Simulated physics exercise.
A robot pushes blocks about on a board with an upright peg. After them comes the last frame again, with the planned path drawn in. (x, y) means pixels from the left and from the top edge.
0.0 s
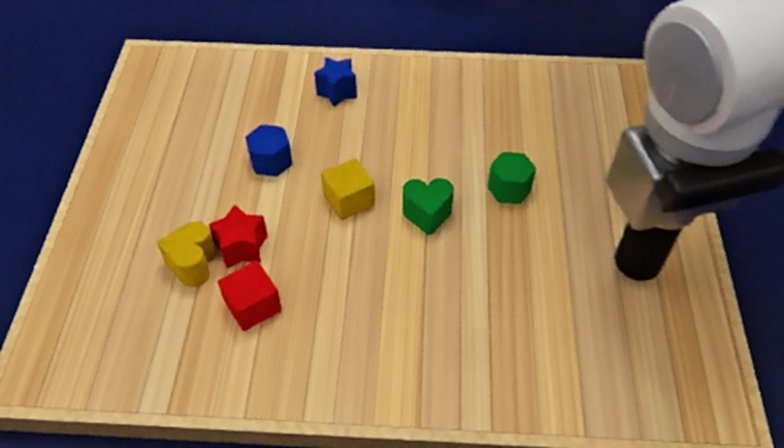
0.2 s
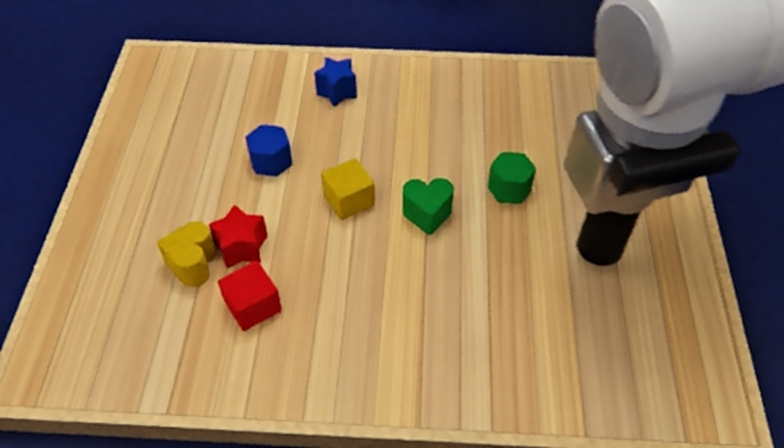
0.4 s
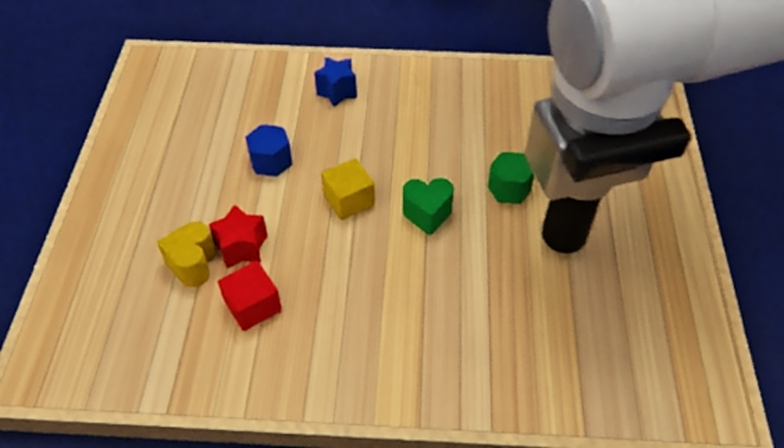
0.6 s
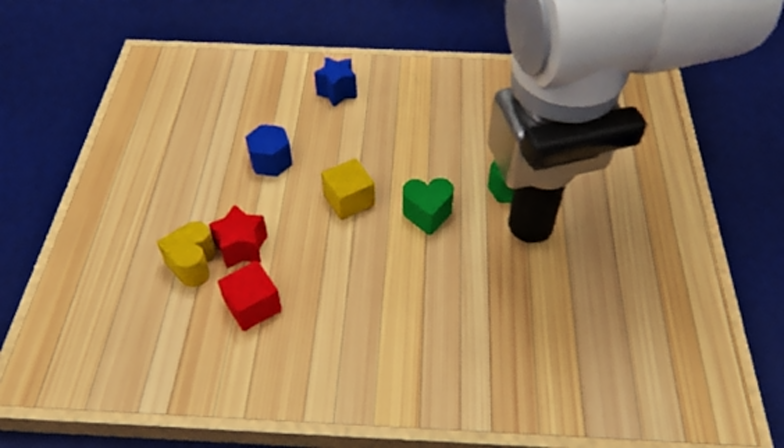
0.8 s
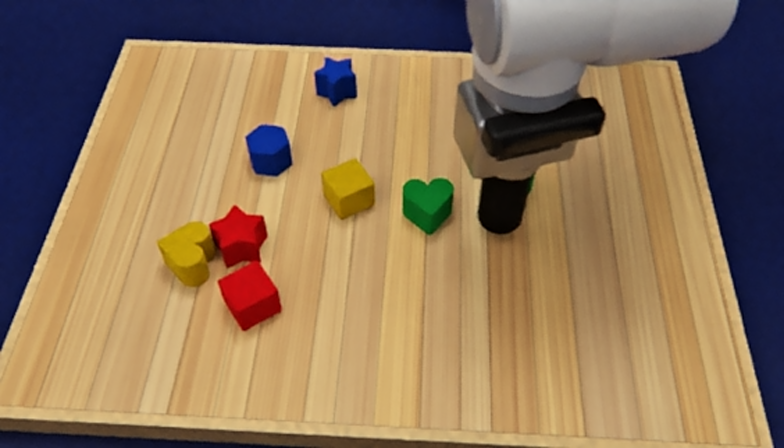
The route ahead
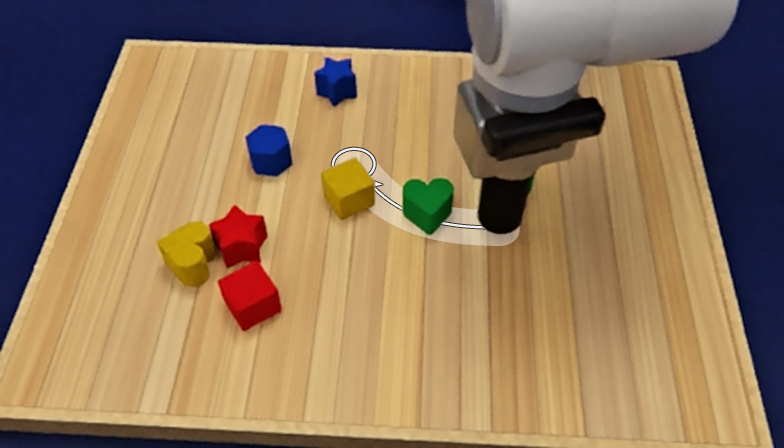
A robot arm moves its black peg left across the board, passing before a green block.
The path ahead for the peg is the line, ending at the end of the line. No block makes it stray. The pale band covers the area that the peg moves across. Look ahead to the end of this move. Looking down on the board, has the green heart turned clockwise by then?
Answer: No.
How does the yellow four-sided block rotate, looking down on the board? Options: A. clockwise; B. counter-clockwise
Answer: A.
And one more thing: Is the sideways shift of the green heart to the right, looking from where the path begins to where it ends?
I believe not.
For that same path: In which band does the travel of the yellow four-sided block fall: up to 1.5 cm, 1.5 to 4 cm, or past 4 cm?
It shifts over 4 cm.
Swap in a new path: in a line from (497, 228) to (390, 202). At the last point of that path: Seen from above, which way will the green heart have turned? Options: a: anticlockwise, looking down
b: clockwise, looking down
Correct choice: A.
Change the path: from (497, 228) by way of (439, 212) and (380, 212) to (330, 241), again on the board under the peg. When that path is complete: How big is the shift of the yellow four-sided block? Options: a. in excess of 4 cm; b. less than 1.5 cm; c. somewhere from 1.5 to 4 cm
My pick is a.
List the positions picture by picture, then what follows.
Peg's lower end at (638, 262); yellow four-sided block at (348, 177); green heart at (429, 193); green six-sided block at (514, 166), in the first frame.
Peg at (600, 247); blocks still, in the second frame.
Peg at (564, 235); blocks still, in the third frame.
Peg at (531, 225); blocks still, in the fourth frame.
Peg at (499, 217); yellow four-sided block at (348, 177); green heart at (429, 193); green six-sided block hidden, in the fifth frame.
Drawn move, from (497, 228) through (438, 222) and (387, 199) to (354, 164).
What follows on the original path. One third of the way, peg at (438, 211); green heart at (401, 186).
Two thirds of the way, peg at (387, 188); yellow four-sided block at (301, 171), turned 40° clockwise; green heart at (344, 175), turned 50° anticlockwise.
At the end, peg at (353, 153); yellow four-sided block at (289, 172), turned 55° clockwise; green heart at (329, 174), turned 70° anticlockwise; green six-sided block still.
